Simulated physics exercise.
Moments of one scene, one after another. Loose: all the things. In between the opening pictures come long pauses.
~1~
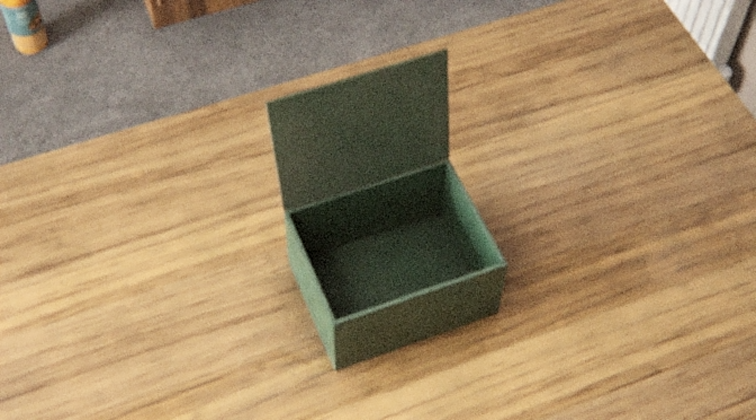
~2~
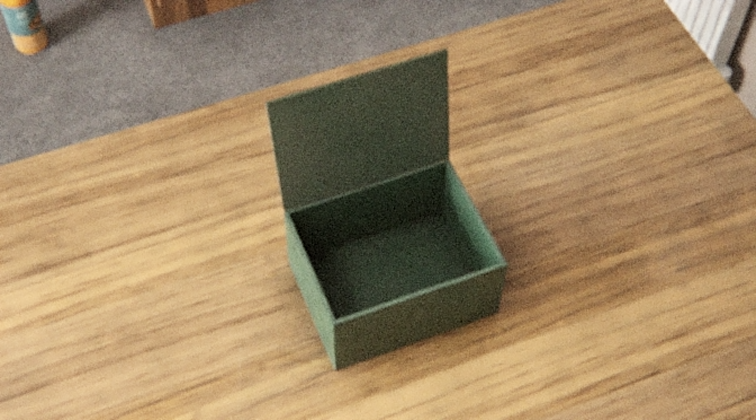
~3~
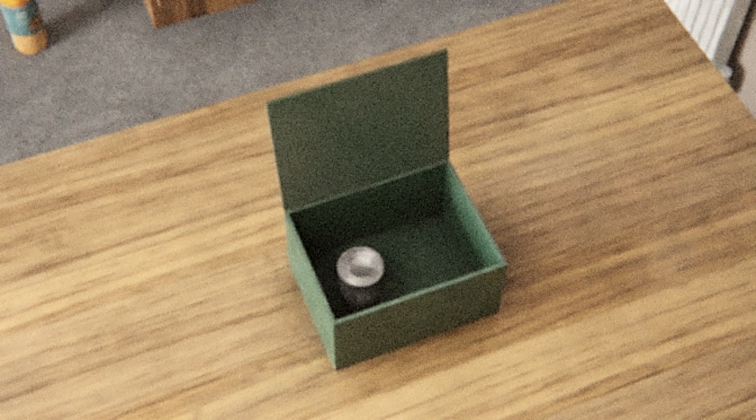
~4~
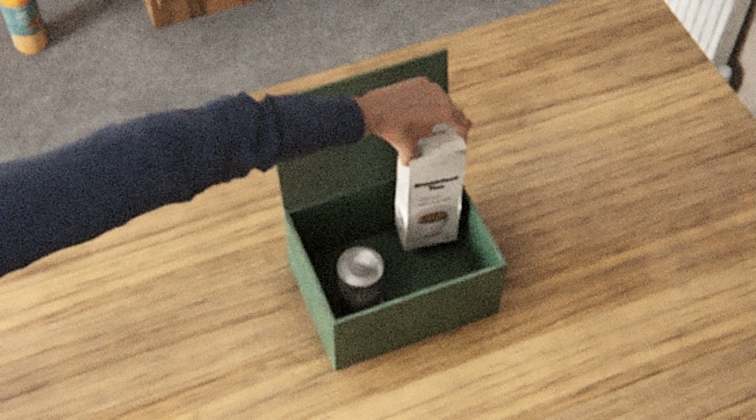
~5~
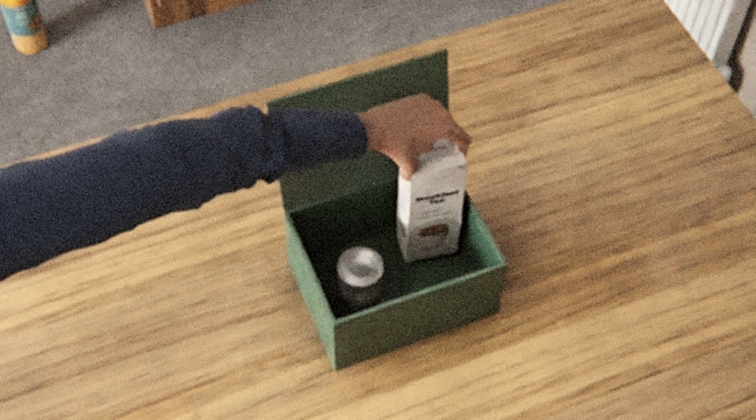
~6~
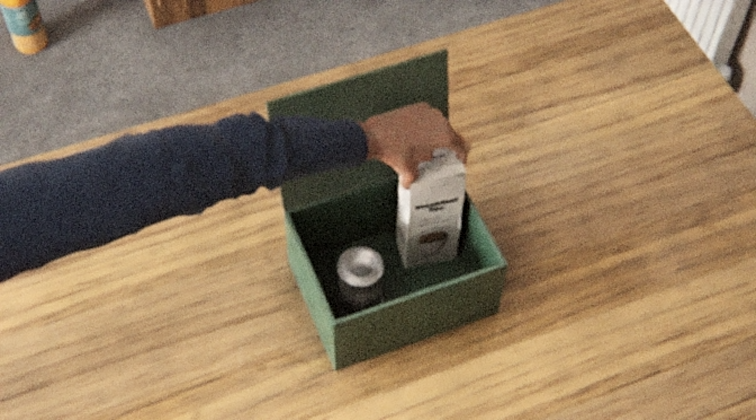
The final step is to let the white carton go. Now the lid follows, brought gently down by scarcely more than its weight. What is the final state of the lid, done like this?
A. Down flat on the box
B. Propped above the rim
Propped above the rim.
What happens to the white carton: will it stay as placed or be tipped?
The white carton stays as it was set.
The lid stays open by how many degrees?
The lid sits around 75° above the rim.
Then, 1.10 s on from there, lid starting down.
Then, 1.70 s on from there, lid 72° above the rim.
Then, 4.00 s on from there, lid 73° above the rim.
In the end, lid 73° above the rim; both unmoved. At the end, from the last picture's camera, white carton near (429, 207).
